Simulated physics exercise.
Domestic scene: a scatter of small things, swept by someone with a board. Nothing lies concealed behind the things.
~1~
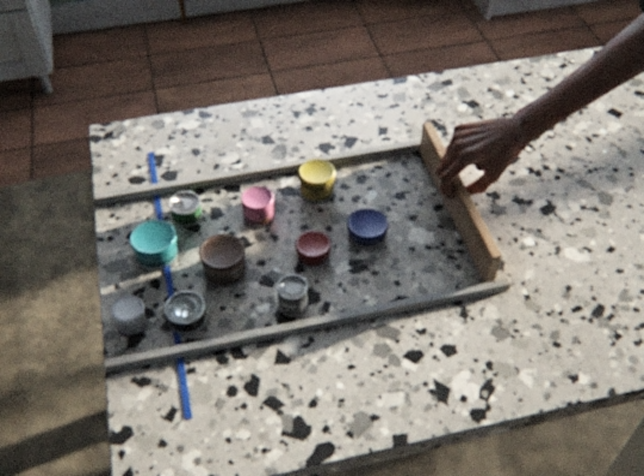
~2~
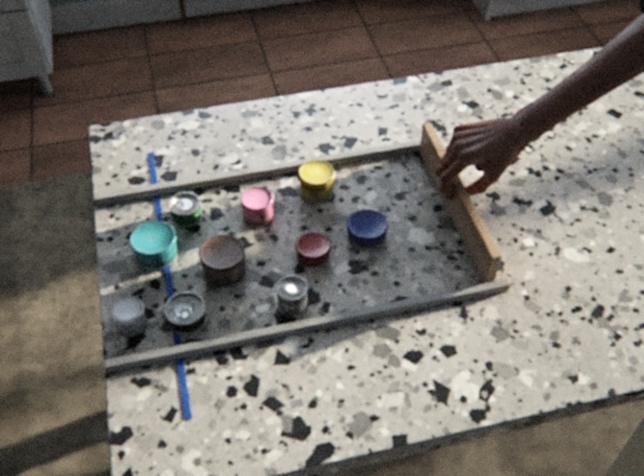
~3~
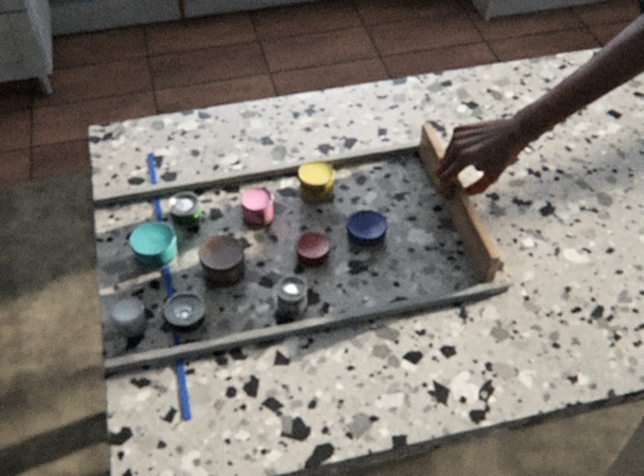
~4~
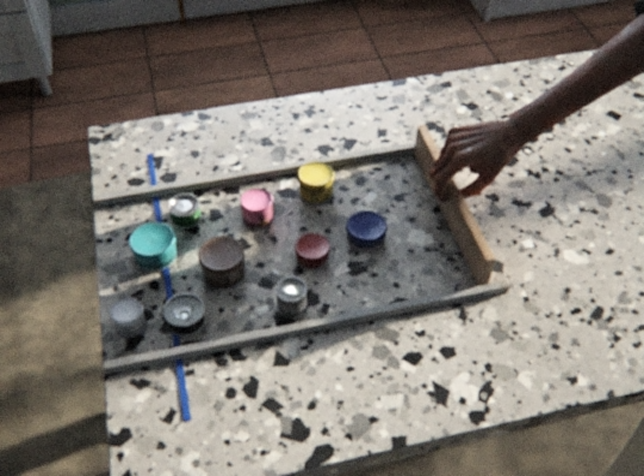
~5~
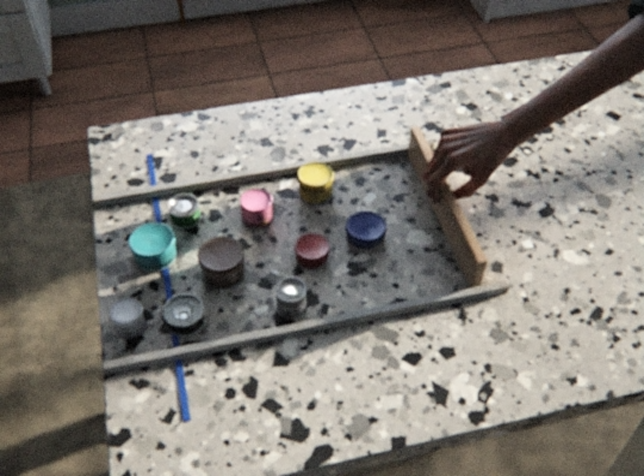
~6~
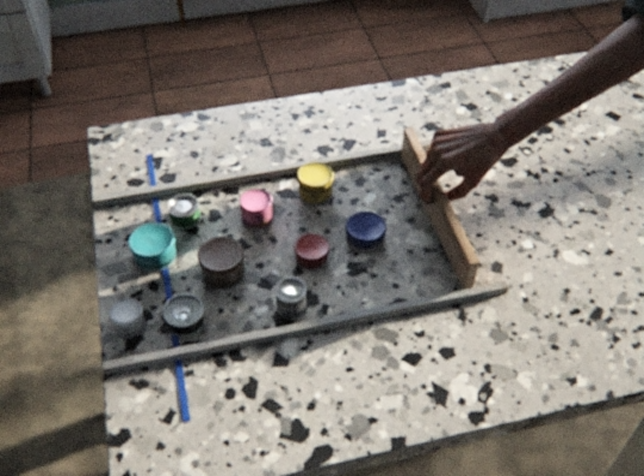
Wooden board held by a hand sliding slightly left along a speckled countertop, toward small colourful tins and a blue tape line.
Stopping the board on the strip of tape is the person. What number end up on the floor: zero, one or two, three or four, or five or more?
Pushes off one or two.
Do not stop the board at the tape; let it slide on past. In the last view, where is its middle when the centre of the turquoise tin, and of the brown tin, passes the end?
Middle approx. at (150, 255), then approx. at (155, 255).
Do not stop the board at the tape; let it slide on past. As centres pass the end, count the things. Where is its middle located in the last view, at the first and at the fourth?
Its centre point is roughly (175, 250) and later (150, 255).
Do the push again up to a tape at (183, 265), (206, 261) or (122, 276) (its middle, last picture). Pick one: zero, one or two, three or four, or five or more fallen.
The falls would be none at all; not one; more than four.
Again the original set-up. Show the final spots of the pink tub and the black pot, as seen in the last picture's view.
(144, 239) and (123, 334), approximately.
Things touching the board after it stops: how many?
Looks like 5 of them, all told.
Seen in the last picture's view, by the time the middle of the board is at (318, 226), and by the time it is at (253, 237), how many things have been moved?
First 3, then 6.
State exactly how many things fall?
My count gives 1.
Early on, none off yet; white tin at rest near (128, 319); turquoise tin at rest near (154, 248); black pot at rest near (184, 315).
Finally, the number that fall off is one or two; lost, white tin.
